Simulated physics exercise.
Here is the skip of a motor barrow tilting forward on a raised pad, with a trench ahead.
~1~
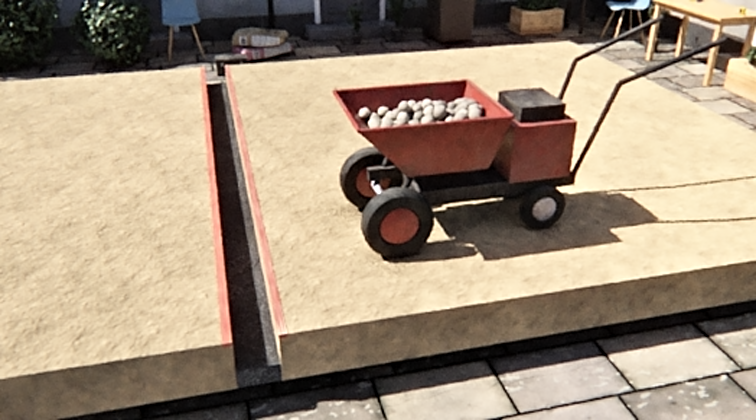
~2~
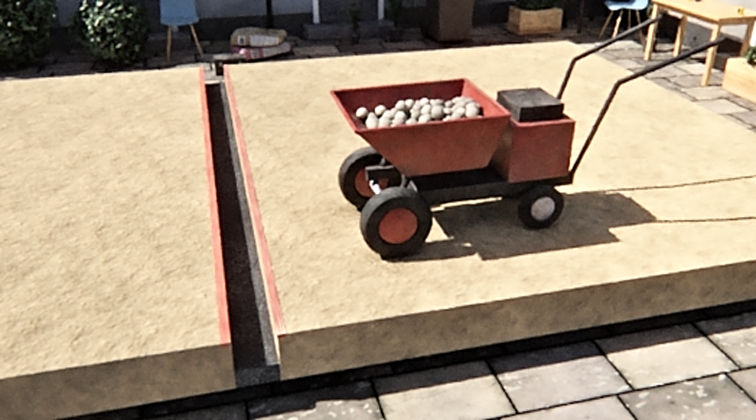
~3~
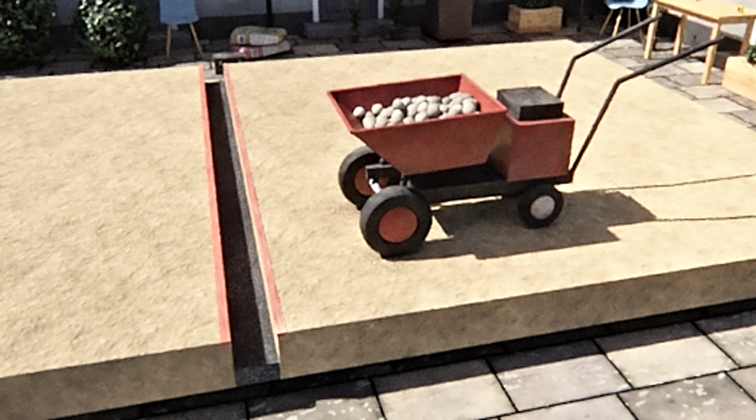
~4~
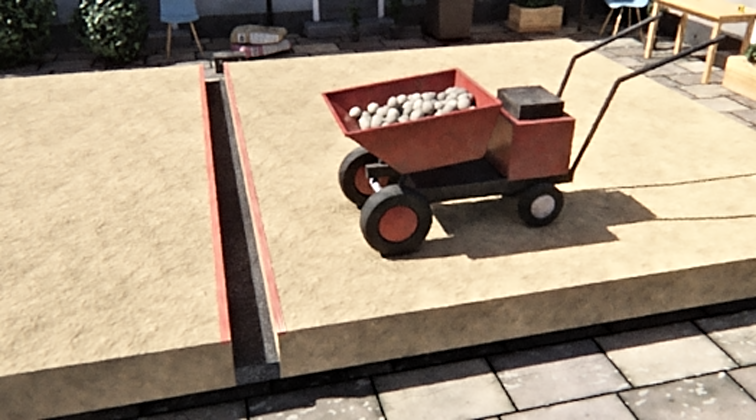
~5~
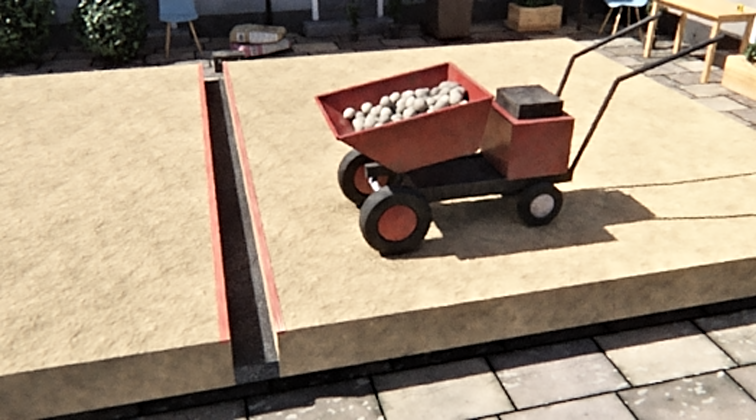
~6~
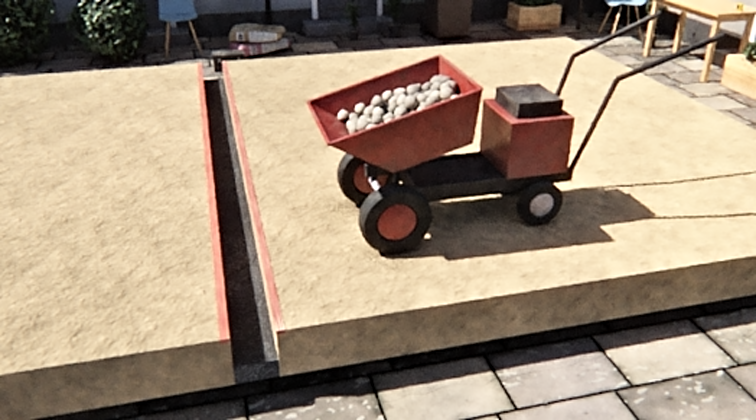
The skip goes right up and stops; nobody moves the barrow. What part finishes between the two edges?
The trench ends with over half of it.
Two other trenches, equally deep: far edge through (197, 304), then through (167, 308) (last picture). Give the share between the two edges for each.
Near 90 % and 100 %.
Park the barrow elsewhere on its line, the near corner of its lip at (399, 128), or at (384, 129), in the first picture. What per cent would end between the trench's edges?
Roughly 40 per cent, and 60 per cent.
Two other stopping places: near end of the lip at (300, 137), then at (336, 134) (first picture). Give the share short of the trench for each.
In turn 0 and 0 in a hundred.
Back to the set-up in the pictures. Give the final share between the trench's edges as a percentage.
About 70 per cent.
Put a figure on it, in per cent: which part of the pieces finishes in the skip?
Roughly 0 in a hundred.
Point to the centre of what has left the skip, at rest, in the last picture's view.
Around (242, 245).
Soon, skip tipped steeply; all in the skip.
A while on, skip tipped steeply; most in the skip; a small part short of the trench; a small part in or heaped over the trench; a stray few falling.
Towards the end, skip tipped right over; a small part in the skip; a small part short of the trench; about two thirds in or heaped over the trench; a small part beyond it.
Finally, skip tipped right over; a stray few in the skip; about a quarter short of the trench; about two thirds in or heaped over the trench; a small part beyond it.
